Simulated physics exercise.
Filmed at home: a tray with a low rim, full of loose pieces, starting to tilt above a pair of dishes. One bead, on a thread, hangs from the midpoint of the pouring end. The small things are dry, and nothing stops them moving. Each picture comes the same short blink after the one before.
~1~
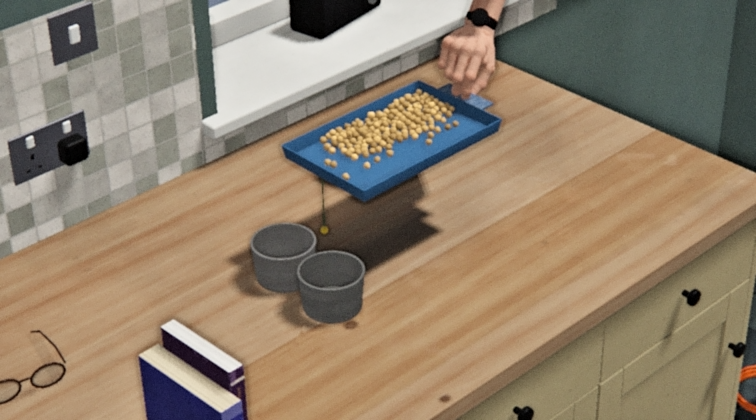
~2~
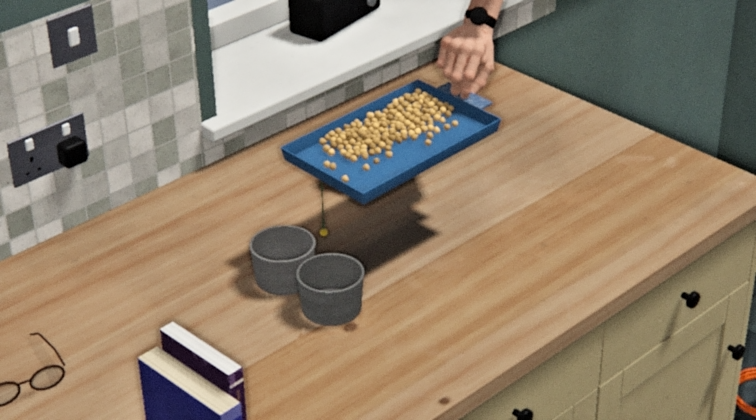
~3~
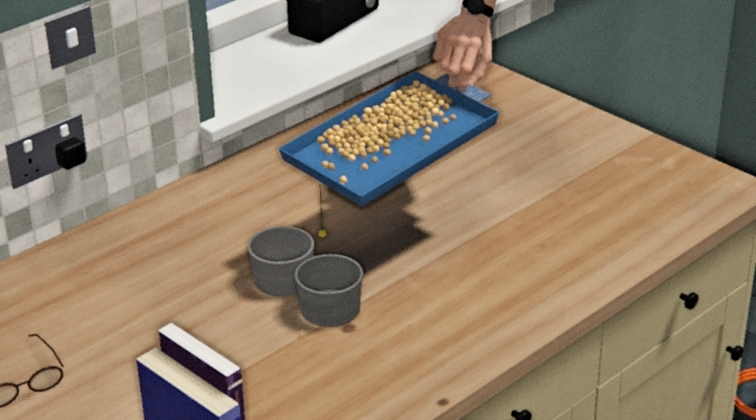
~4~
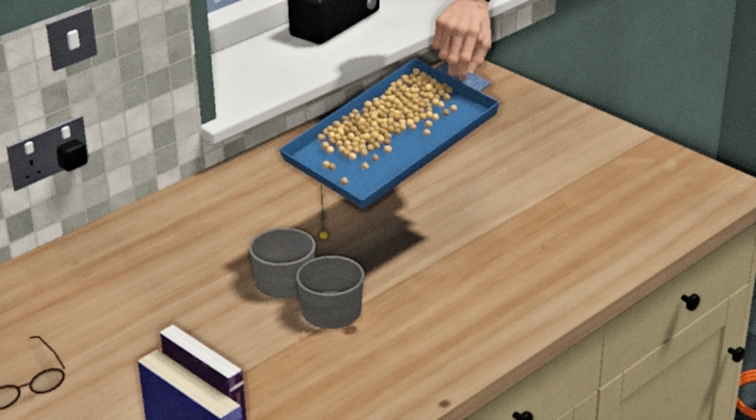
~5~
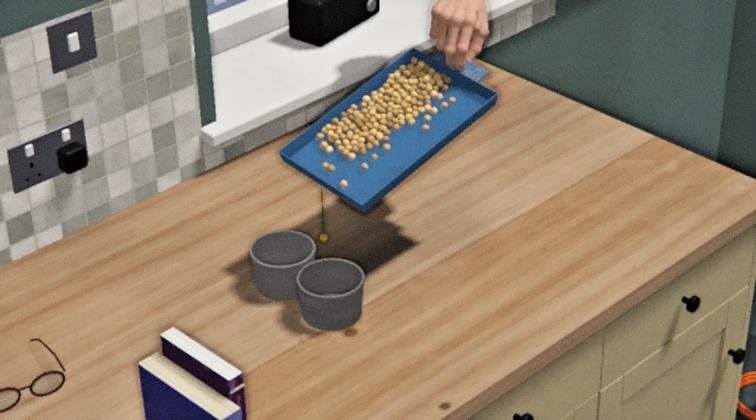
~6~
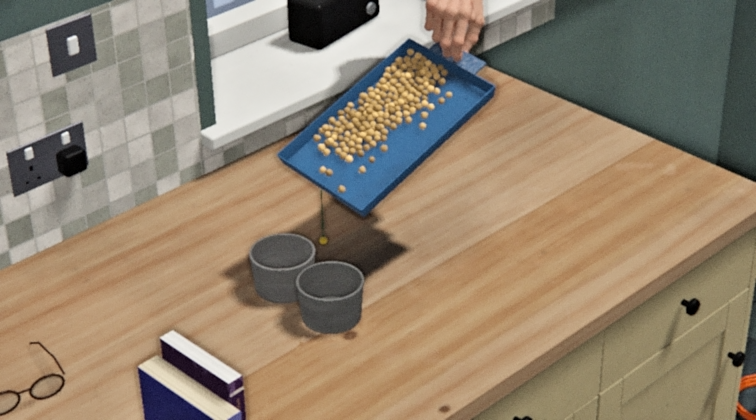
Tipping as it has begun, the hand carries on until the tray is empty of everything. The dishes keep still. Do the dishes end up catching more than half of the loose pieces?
Yes.
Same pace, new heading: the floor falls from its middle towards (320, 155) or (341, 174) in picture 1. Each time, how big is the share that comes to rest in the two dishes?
The first try gives close to 40 per cent, the second close to 80 per cent.
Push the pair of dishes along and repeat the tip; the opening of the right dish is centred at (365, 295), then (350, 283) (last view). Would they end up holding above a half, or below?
Together the dishes get beyond half first, then beyond half.
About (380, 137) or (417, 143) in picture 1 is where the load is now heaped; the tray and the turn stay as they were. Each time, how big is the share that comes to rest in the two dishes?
Close to 70 and close to 70 per cent.
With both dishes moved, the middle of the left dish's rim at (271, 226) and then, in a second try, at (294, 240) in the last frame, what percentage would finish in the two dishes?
Close to 20 in a hundred, then close to 50 in a hundred.
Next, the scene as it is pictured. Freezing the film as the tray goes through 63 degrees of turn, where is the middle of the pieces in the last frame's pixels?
Somewhere around pixel (341, 186) in the last picture.
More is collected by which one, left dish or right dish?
Fuller at the end: The rightward one.
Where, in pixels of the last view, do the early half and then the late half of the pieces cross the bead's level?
The first part passes (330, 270); everything after passes (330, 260).
Soon, tray tipped steeply; most on the tray; a stray few in the right dish; about a quarter in the air.
A while on, tray tipped past a quarter turn; about half on the tray; about a quarter in the right dish; a stray few in the left dish; a small part outside both; a small part in the air.
Towards the end, tray tipped past a quarter turn; about two thirds in the right dish; a small part in the left dish; about a quarter outside both.
Finally, tray tipped past a quarter turn; about two thirds in the right dish; a small part in the left dish; about a quarter outside both.
